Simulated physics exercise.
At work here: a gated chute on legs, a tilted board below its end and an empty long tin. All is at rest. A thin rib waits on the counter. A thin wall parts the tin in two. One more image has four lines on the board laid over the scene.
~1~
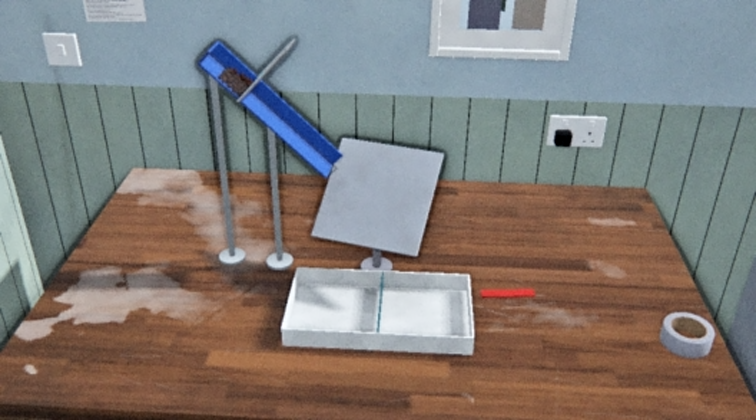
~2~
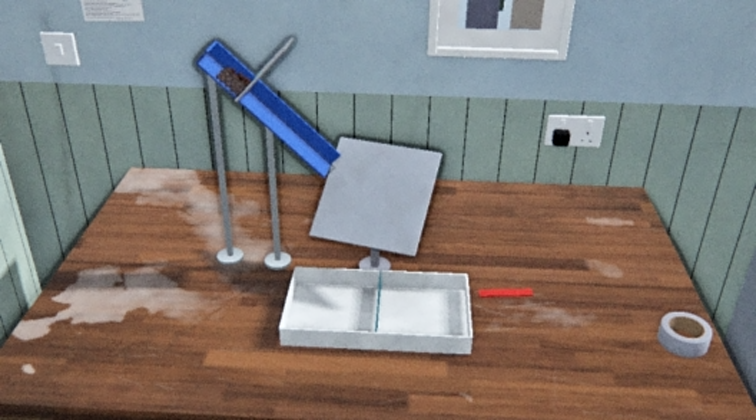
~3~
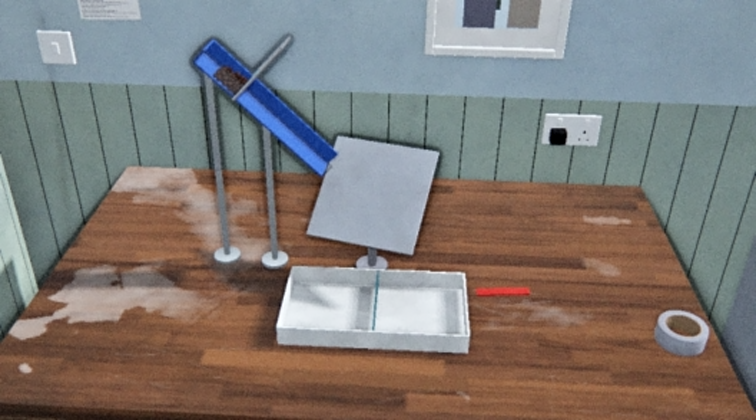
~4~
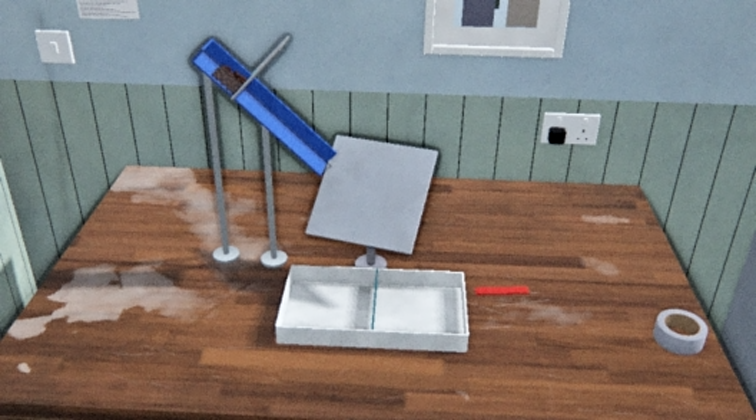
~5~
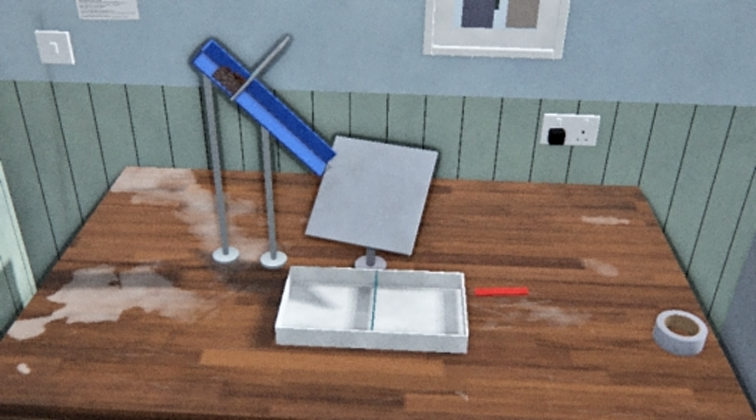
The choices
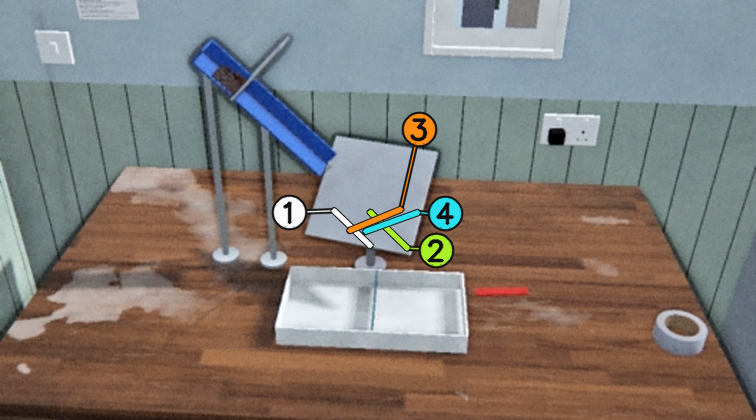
Blue chute holding small brown pieces behind a grey bar, standing motionless above a tilted grey board and an empty divided white tray.
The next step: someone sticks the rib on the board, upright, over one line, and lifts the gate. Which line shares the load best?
2 is best.
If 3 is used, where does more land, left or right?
Left.
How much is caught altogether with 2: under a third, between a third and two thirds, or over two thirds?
It is over two thirds.
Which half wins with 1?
The right half.
On the marked copy, line 1 from (334, 210) to (370, 245); line 2 from (370, 212) to (407, 248); line 3 from (400, 209) to (349, 230); line 4 from (417, 212) to (365, 231).
For line 1, of what is caught, a stray few in the left half, nearly all in the right.
For line 2, of what is caught, about a third in the left half, about two thirds in the right.
For line 3, of what is caught, nearly all in the left half, a small part in the right.
For line 4, of what is caught, most in the left half, a small part in the right.
